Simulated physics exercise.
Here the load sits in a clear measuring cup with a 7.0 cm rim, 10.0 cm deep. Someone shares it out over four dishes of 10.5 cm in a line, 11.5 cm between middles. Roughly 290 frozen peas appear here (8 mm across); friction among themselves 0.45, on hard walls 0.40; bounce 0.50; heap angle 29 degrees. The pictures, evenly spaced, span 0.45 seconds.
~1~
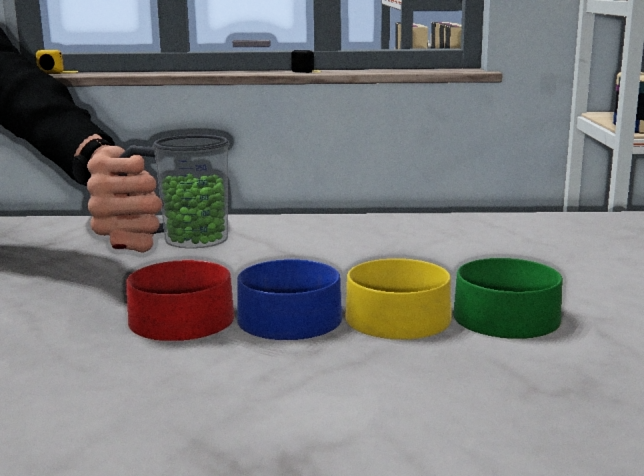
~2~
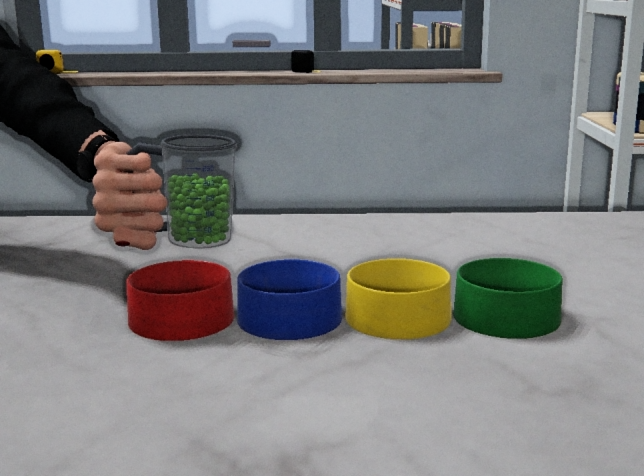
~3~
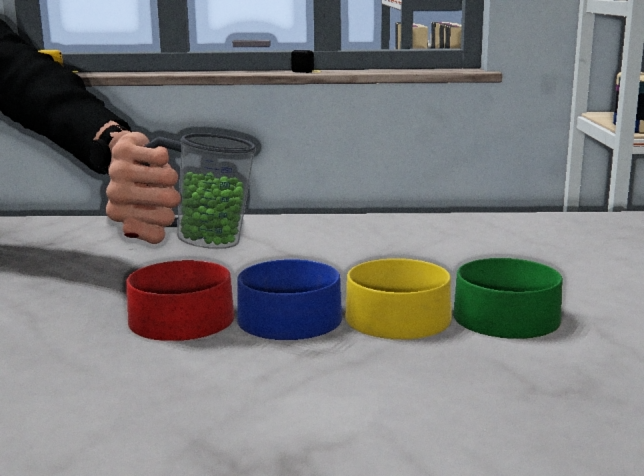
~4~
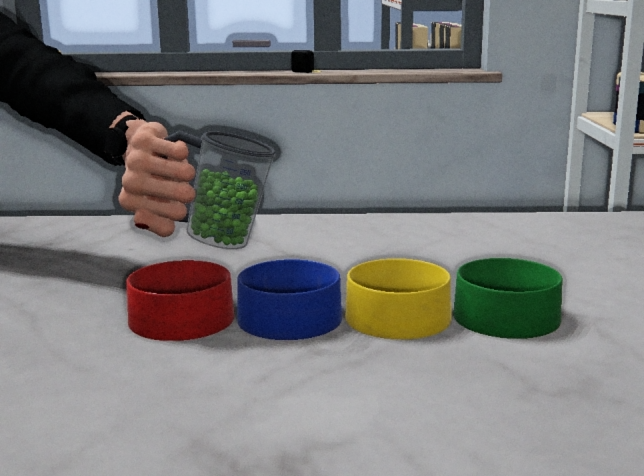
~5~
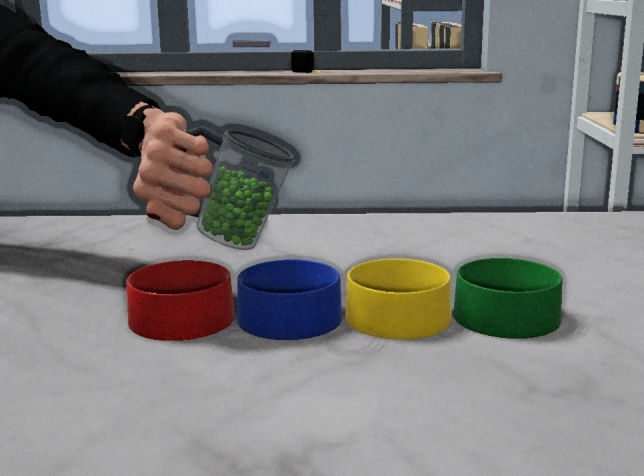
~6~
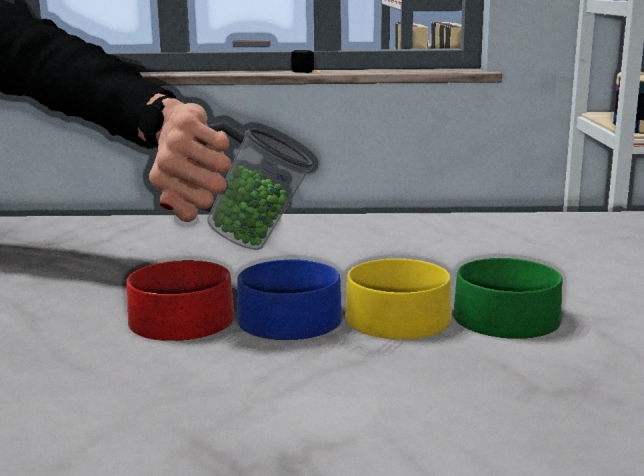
We see a hand holding a clear cup of green peas above a row of red, blue, yellow and green dishes; the hand moves the cup to the right while steadily tilting it rightward, the peas still inside.
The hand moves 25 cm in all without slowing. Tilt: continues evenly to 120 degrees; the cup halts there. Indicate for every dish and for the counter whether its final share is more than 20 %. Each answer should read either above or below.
Red dish - below, blue dish - below, green dish - above, yellow dish - below, counter - below.
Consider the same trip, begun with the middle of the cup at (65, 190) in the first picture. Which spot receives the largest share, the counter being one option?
Biggest portion: Yellow.
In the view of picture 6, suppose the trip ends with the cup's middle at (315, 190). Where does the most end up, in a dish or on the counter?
The biggest share ends at yellow.
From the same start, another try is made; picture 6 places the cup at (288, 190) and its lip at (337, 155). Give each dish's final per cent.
Red 0; blue 0; green 100; yellow 0.
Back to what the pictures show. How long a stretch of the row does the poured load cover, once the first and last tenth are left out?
6 centimetres.
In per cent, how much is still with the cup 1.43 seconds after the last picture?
About 5 percent of the load.
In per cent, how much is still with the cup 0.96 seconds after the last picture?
Close to 100 % of the load.
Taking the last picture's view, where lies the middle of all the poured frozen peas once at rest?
In the last view, approximately (511, 302).
Then, 0.58 s after the last picture, tilt 72 degrees; cup holds 100 %.
Then, 0.96 s after the last picture, tilt 100 degrees; cup holds 100 %.
Then, 1.43 s after the last picture, tilt 120 degrees; cup holds 5 %, green 95 %.
In the end, red 0 %, blue 0 %, green 100 %, yellow 0 %, counter 0 %.
